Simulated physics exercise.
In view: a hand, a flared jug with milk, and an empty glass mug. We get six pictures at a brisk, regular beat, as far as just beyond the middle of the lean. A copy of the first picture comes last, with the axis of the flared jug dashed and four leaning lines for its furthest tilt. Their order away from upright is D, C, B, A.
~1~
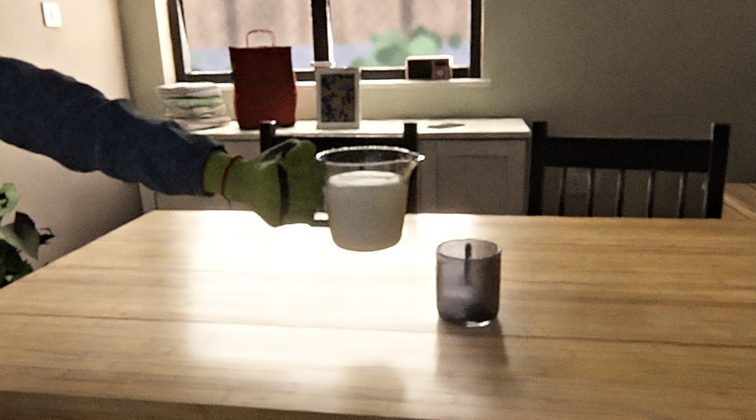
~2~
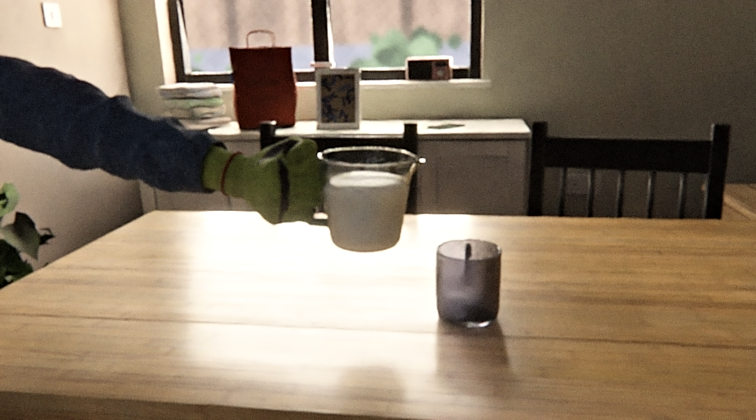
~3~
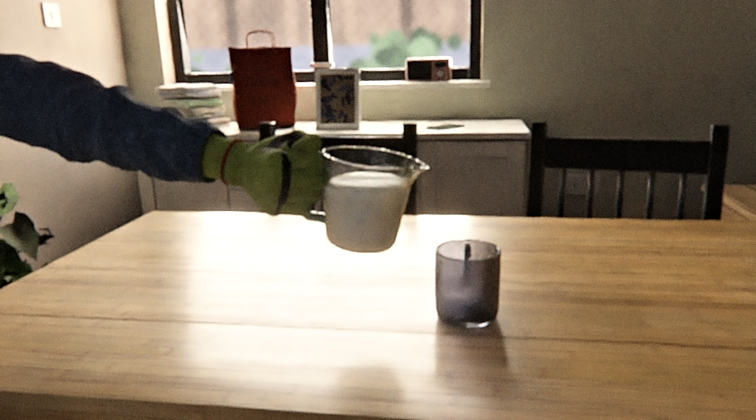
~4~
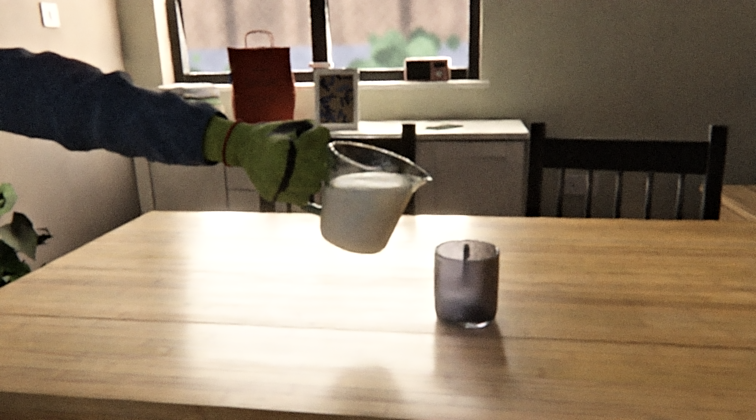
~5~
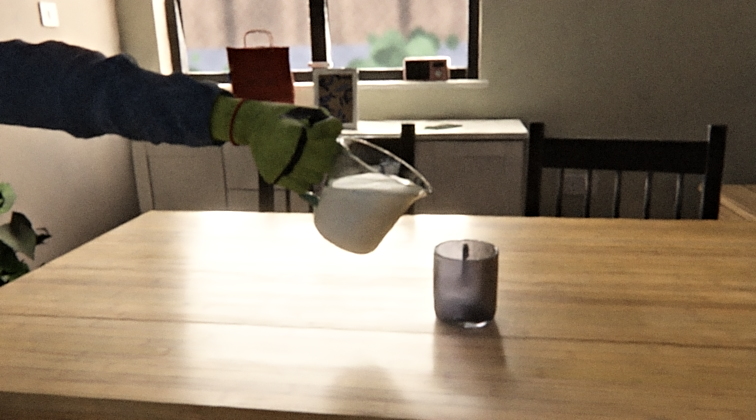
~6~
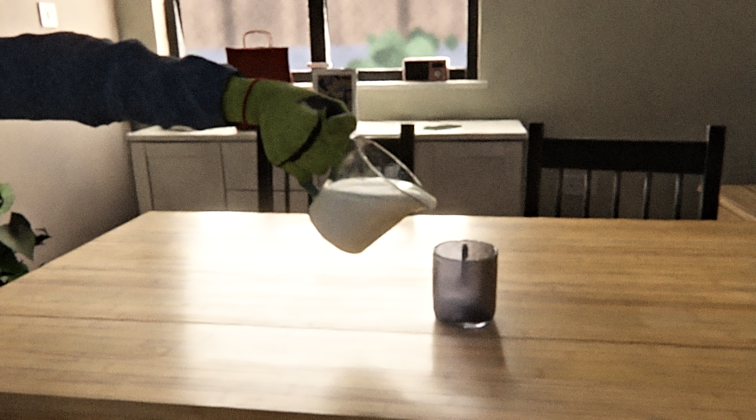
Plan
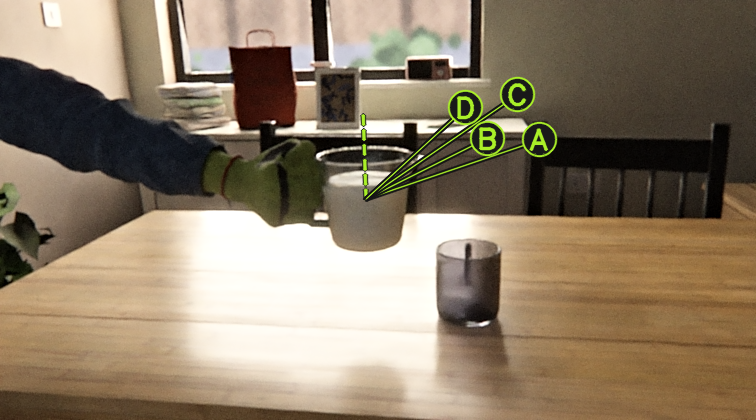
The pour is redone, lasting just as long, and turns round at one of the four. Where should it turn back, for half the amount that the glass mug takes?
Best: C.
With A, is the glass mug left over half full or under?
Over.
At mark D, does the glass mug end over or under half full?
Under.
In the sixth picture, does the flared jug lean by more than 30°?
Yes, it does.
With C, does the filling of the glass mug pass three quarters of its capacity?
No.
On the marked copy, A at (523, 145); B at (472, 145); C at (503, 104); D at (453, 119).
If A is chosen, the glass mug ends with about 88 % of what it can hold; 6 % of the milk is spilt.
If B is chosen, the glass mug ends with about 74 % of what it can hold.
If C is chosen, the glass mug ends with about 53 % of what it can hold.
If D is chosen, the glass mug ends with about 33 % of what it can hold.
